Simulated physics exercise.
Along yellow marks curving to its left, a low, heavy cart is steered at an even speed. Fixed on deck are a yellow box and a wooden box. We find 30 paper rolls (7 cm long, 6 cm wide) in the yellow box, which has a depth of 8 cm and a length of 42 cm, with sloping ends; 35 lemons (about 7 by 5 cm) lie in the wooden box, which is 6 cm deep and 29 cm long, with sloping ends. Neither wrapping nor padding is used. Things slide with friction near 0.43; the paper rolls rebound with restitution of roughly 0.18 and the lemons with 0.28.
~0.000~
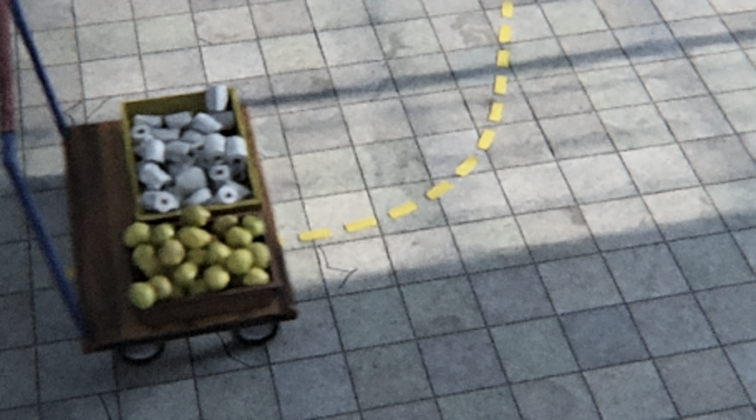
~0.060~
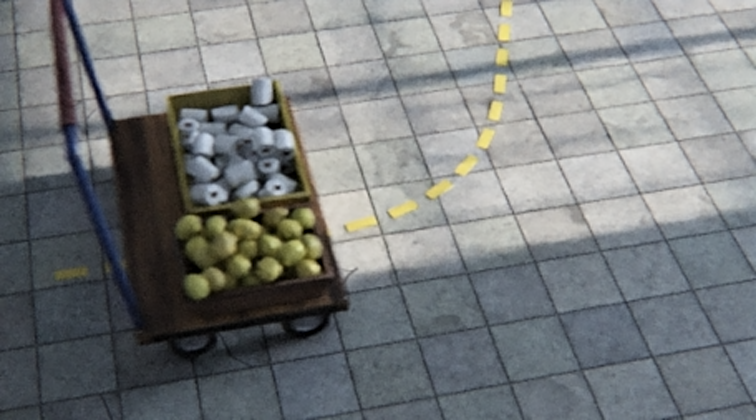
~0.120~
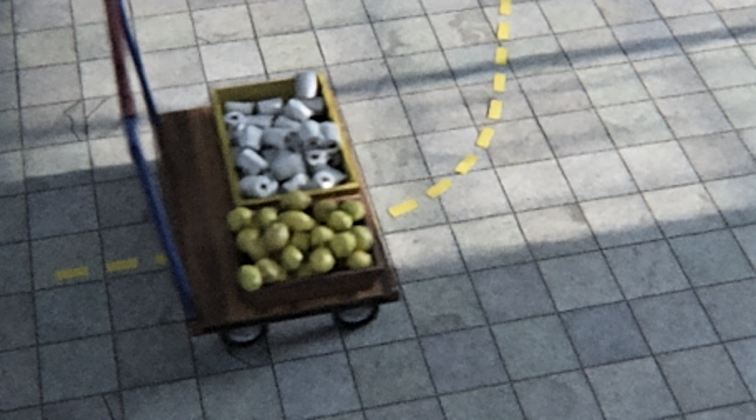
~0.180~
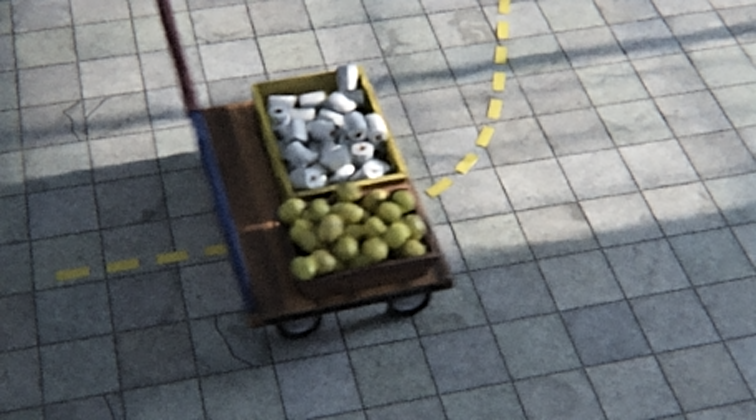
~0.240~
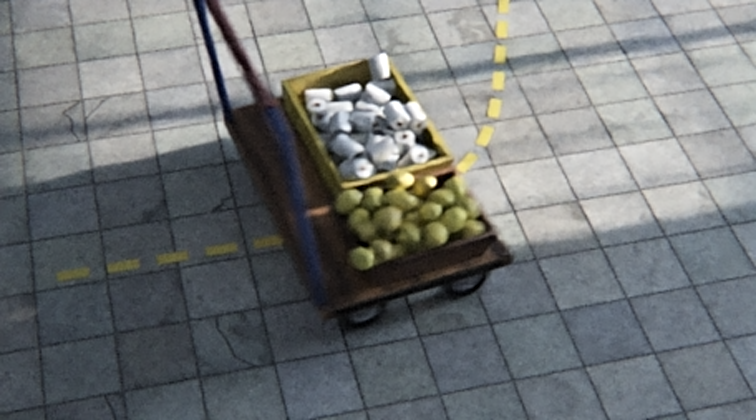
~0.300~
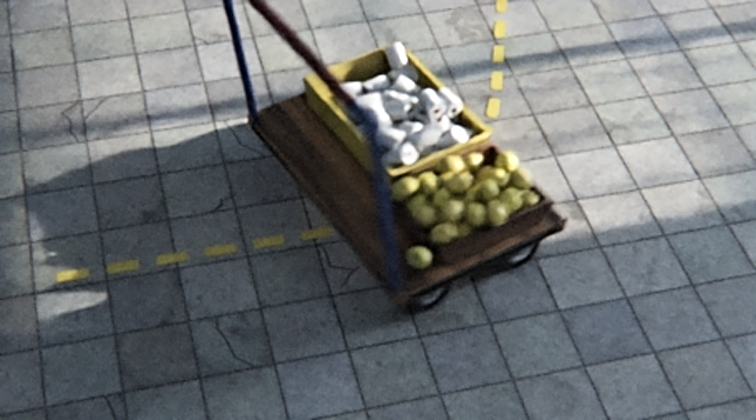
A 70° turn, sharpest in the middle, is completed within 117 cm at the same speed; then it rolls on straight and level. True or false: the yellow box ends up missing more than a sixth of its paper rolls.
False.
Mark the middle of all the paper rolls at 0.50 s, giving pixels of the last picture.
Somewhere around pixel (467, 60).
After 0.39 s, the yellow box has all 30 and the wooden box is down by 2 of 35.
After 0.50 s, the yellow box has all 30 and the wooden box is down by 9 of 35.
After 0.65 s, the yellow box has all 30 and the wooden box is down by 12 of 35.
Final count (at 1.10 s), the yellow box has all 30 and the wooden box is down by 12 of 35. Asked share, 0 of 30, 0 per cent.
